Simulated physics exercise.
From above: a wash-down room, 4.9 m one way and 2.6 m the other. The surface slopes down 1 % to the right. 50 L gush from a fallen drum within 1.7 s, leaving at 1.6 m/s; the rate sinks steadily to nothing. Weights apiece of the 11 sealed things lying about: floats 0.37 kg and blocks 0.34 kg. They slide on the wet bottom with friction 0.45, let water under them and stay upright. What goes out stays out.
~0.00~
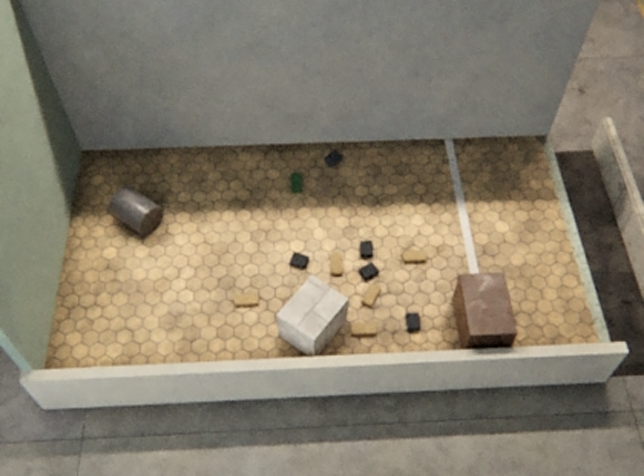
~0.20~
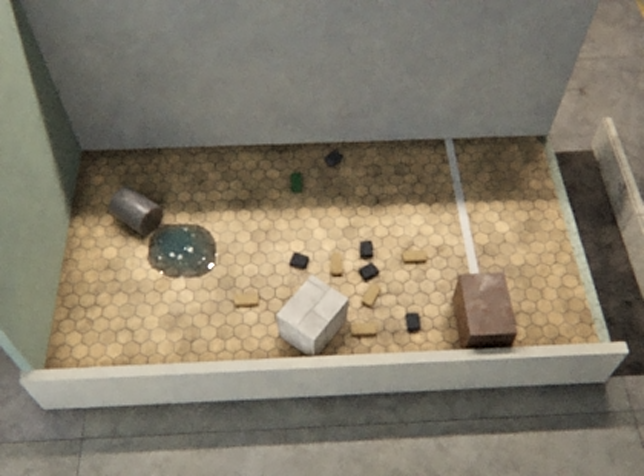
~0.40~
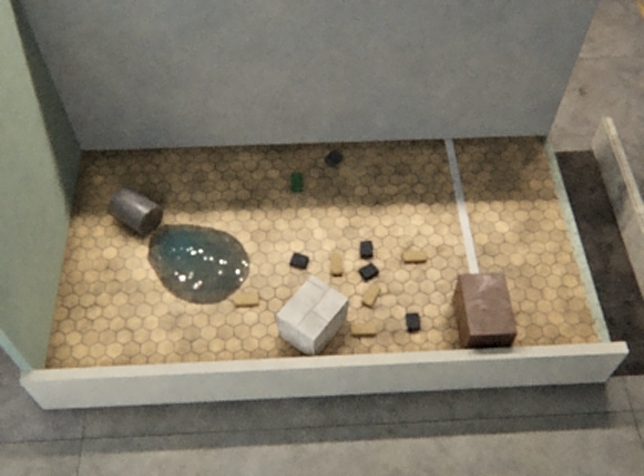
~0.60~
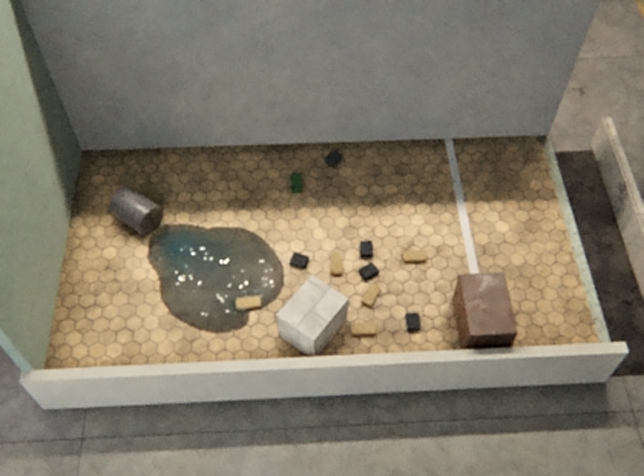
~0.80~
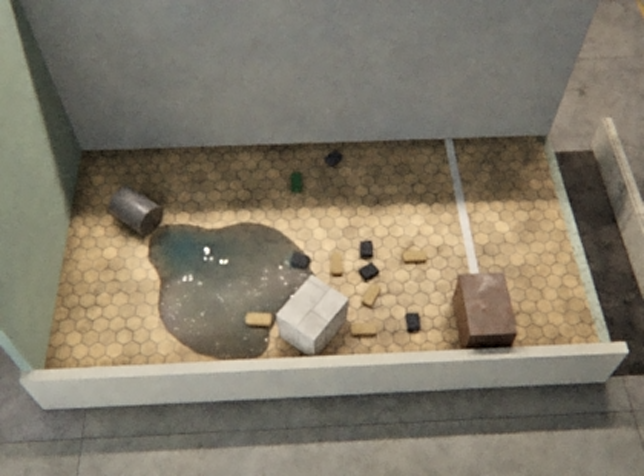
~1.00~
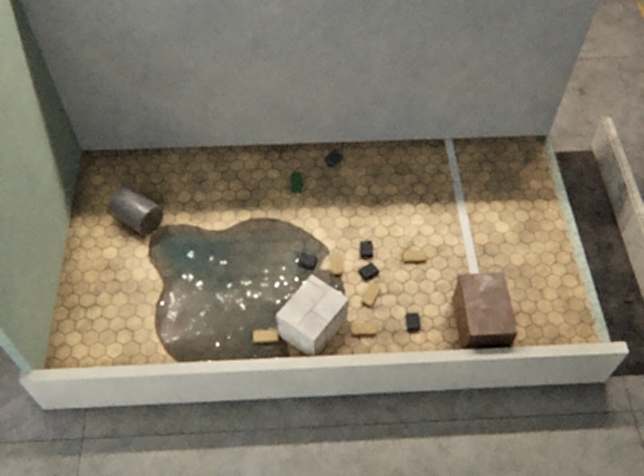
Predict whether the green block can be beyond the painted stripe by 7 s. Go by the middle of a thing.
Green block falls short.
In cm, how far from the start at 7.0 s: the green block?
About 0 cm.
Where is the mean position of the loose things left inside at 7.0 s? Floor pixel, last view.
Around (390, 263).
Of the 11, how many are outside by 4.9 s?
0 of them.
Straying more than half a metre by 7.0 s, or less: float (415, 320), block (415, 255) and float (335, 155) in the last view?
In that order: Less, under, less.
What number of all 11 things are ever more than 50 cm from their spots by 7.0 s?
I count 6.
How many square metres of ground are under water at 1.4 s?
Some 2.5 m2.
After 1.4 s the green block is near (296, 181), 0.0 m from its start, aground; 0 of 11 are over the mark; 1 afloat.
After 3.1 s the green block is near (296, 181), 0.0 m from its start, aground; 0 of 11 are over the mark; 4 afloat.
After 4.9 s the green block is near (296, 181), 0.0 m from its start, aground; 0 of 11 are over the mark; 0 afloat.
After 7.0 s the green block is near (296, 181), 0.0 m from its start, aground; 0 of 11 are over the mark; 0 afloat.
